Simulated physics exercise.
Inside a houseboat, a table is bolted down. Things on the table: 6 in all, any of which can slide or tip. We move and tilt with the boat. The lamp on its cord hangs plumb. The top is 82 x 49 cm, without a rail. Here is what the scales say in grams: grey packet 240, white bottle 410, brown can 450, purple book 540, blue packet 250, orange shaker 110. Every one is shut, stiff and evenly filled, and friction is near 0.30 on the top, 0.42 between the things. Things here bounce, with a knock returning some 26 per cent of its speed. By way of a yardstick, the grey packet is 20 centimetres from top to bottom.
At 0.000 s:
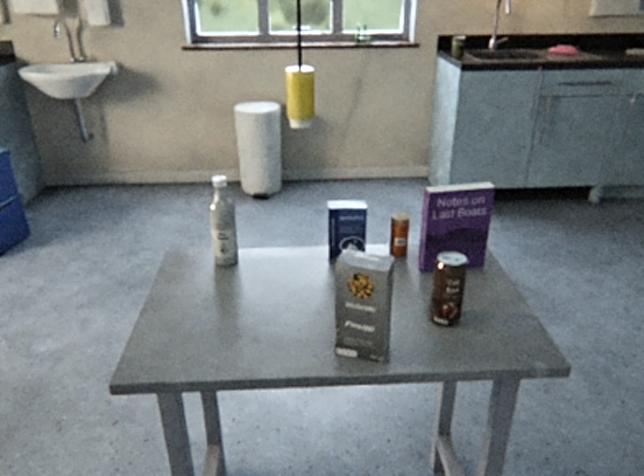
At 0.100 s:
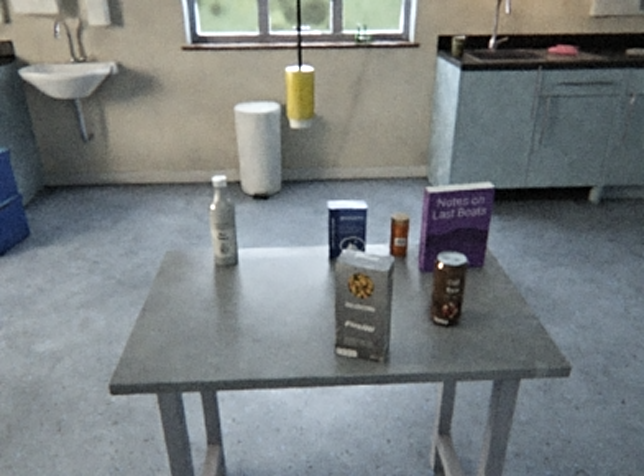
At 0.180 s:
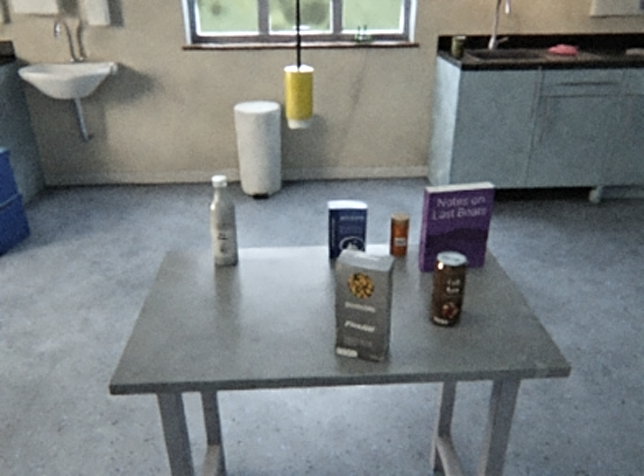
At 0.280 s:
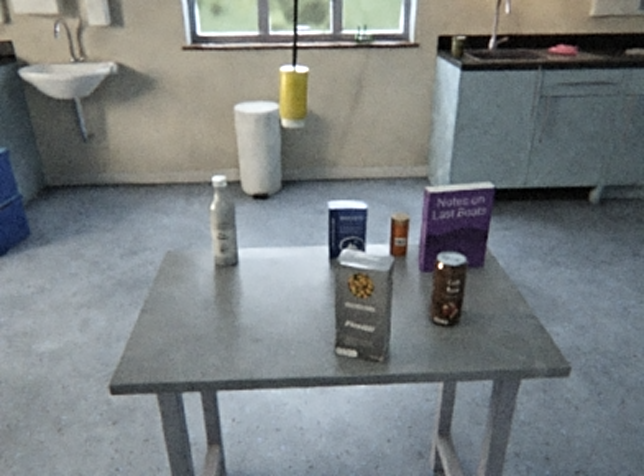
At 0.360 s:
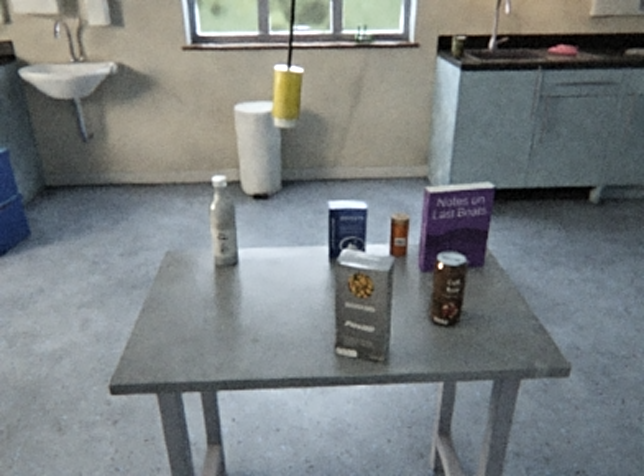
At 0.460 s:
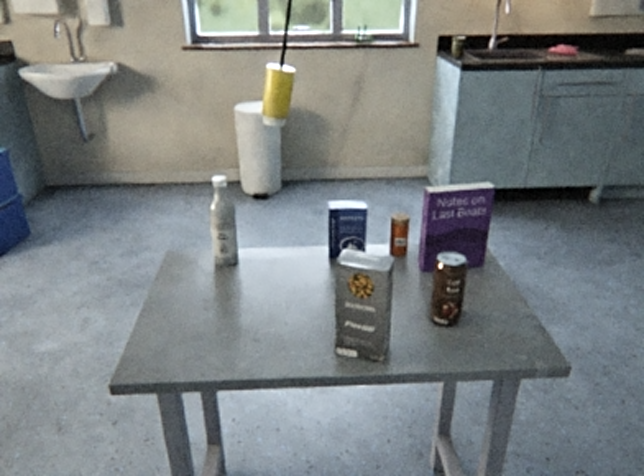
Metal table holding two packets, a bottle, a can, a shaker and a purple book, all staying put while a hanging yellow lamp swings slightly left.
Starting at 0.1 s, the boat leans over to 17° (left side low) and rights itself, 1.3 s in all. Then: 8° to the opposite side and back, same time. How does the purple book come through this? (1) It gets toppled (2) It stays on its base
Option 2: It stays on its base.
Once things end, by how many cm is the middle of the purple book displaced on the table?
About 0 cm.
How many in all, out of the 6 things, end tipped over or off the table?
Count: 0.
By 1.26 s, boat heeled 2°, left side down.
By 2.16 s, boat heeled 8°, right side down.
When it is over (3.2 s), all 6 within 5 cm of the start. End places, in pixels of the last picture, purple book near (455, 228).
